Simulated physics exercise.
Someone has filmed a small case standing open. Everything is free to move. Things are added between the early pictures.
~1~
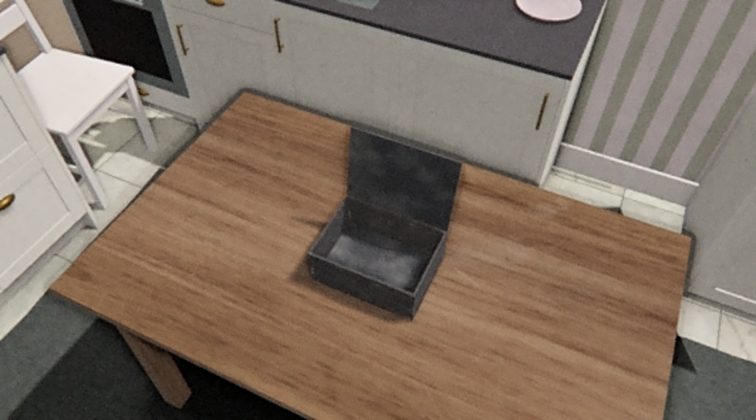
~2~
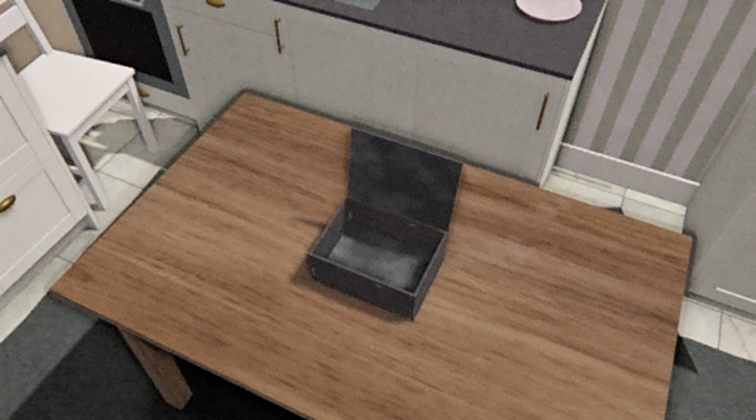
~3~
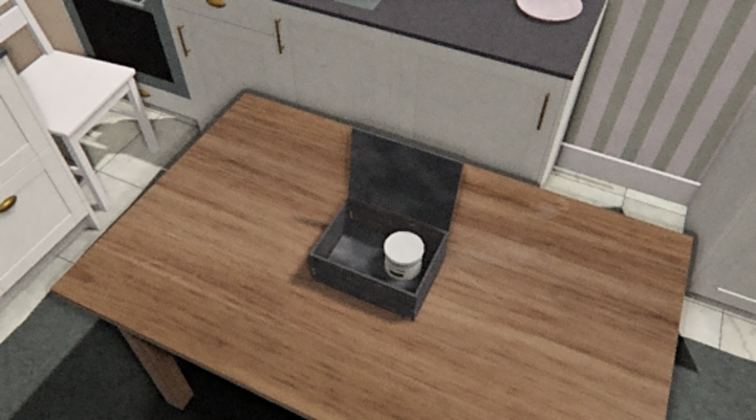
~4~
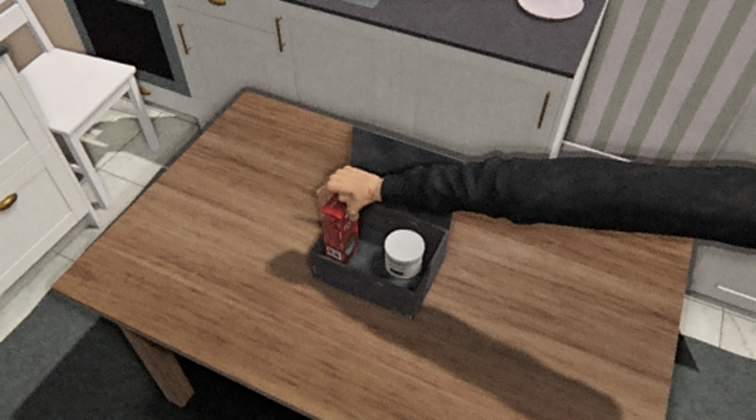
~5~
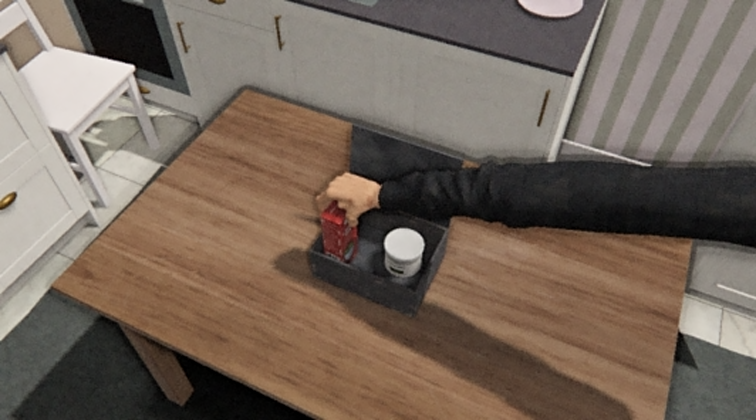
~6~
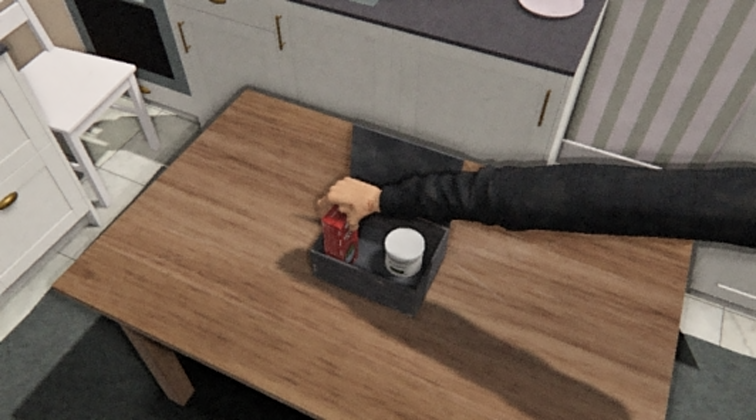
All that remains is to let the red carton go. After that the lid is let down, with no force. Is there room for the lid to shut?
As it turns out, it will not close.
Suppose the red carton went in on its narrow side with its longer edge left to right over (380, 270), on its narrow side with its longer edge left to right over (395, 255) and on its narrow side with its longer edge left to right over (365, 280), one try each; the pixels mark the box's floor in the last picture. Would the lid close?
First, it shuts flat; second, it stays ajar; third, it sits on the rim.
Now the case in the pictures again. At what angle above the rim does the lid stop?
Some 40° above the rim.
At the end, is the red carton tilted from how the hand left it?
It stays as placed.
Then, 1.20 s past the last view, lid starting down.
Then, 1.60 s past the last view, lid 58° above the rim.
Then, 1.80 s past the last view, lid 42° above the rim.
Then, 4.10 s past the last view, red carton resting near (341, 239).
Finally, lid 42° above the rim; both still in place. Final places as the last picture's camera would see them, red carton near (342, 238).
